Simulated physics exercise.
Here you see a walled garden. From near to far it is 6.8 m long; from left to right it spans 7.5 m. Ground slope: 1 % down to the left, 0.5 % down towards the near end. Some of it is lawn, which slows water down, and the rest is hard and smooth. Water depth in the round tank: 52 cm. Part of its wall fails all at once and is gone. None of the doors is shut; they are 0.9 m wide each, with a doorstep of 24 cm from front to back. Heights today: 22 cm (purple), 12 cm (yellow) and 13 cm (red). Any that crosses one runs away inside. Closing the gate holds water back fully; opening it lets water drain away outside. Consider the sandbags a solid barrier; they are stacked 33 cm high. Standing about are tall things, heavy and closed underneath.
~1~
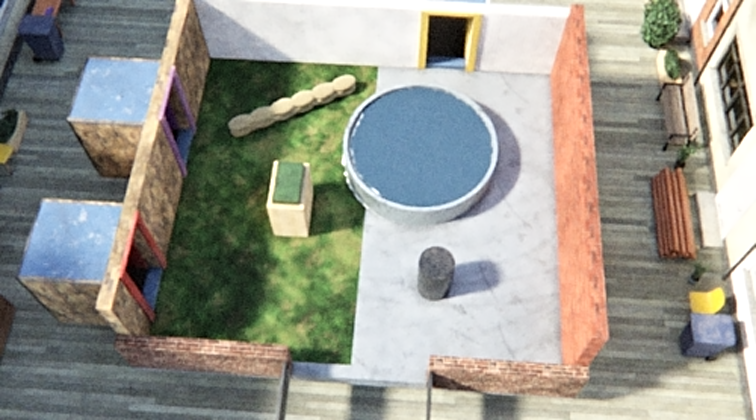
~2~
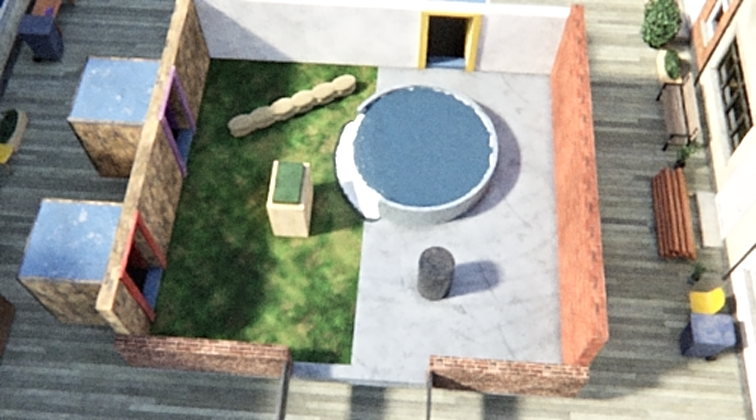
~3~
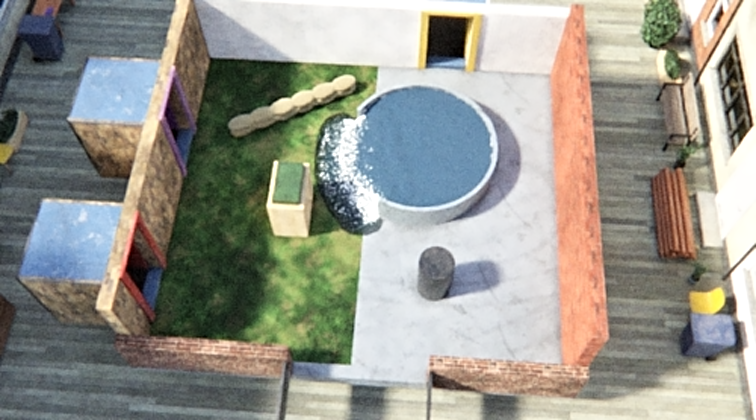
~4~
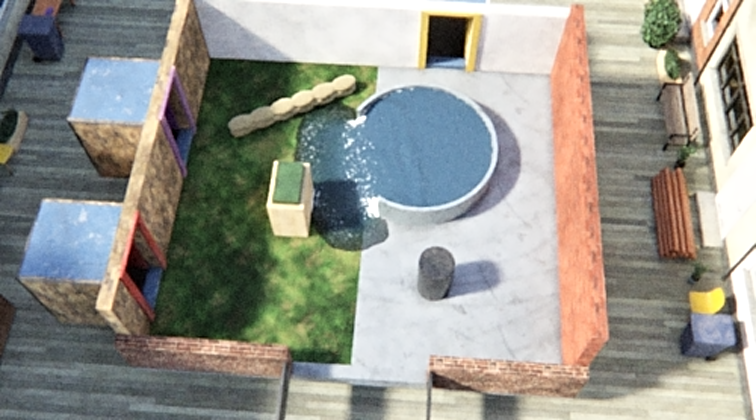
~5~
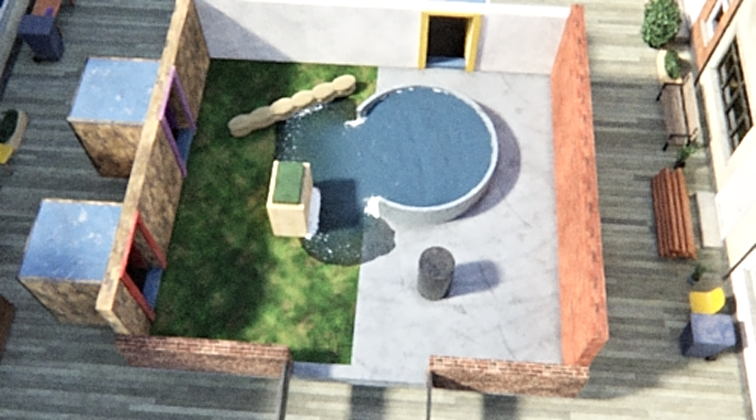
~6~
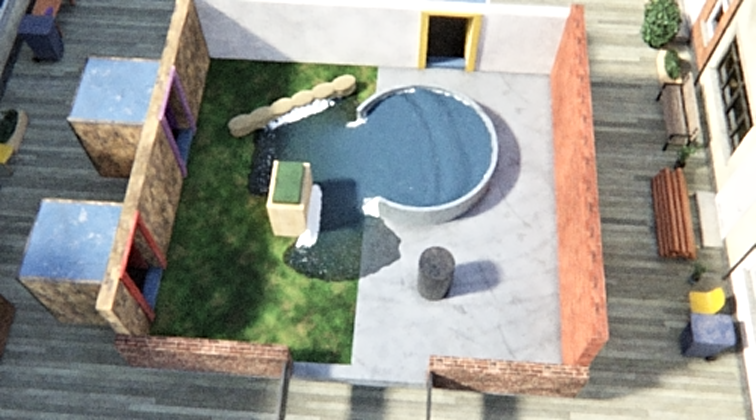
In a walled garden of grass and pale paving, the left side of a round tank gives way, and water pours through the gap, spreading across the lawn around a pale block and up to the sandbags.
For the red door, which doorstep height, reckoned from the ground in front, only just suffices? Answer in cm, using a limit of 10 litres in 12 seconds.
A doorstep of roughly 13.5 cm.
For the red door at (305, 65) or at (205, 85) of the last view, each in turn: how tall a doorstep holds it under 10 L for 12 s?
Roughly 6.0 cm for the first and 8.5 cm for the second.
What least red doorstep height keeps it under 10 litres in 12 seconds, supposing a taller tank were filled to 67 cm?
I'd say close to 18 cm.
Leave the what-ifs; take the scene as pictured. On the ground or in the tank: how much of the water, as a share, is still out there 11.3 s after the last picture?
Around 82 in a hundred parts remain.
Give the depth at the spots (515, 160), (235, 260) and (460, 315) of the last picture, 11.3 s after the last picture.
Approx. 2 / 9 / 3 cm.
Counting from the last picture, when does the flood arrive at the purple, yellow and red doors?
Purple: 1.0 s; yellow: 4.0 s; red: 2.2 s.
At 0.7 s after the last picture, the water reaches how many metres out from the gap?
3.2 m.
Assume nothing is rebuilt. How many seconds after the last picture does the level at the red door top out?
That happens close to 5.5 s on the clock.
Then, 0.7 s after the last picture water covers 20 % of the floor, deepest (37 cm) near (324, 196); it has not reached the red door.
Then, 2.3 s after the last picture water covers 50 % of the floor, deepest (32 cm) near (187, 165); 4 cm at the red door, 0 litres in over its 13 cm doorstep.
Then, 11.3 s after the last picture water covers 95 % of the floor, deepest (12 cm) near (146, 351); 11 cm at the red door, 13 litres in over its 13 cm doorstep.
At the red door as built, the water peaked near 17 cm, 5.5 s after the last picture.
With a doorstep of 12 cm, 20 litres would have come in within the 12 s; with 16 cm, 3 litres. So under 10 litres takes about 13.5 cm.
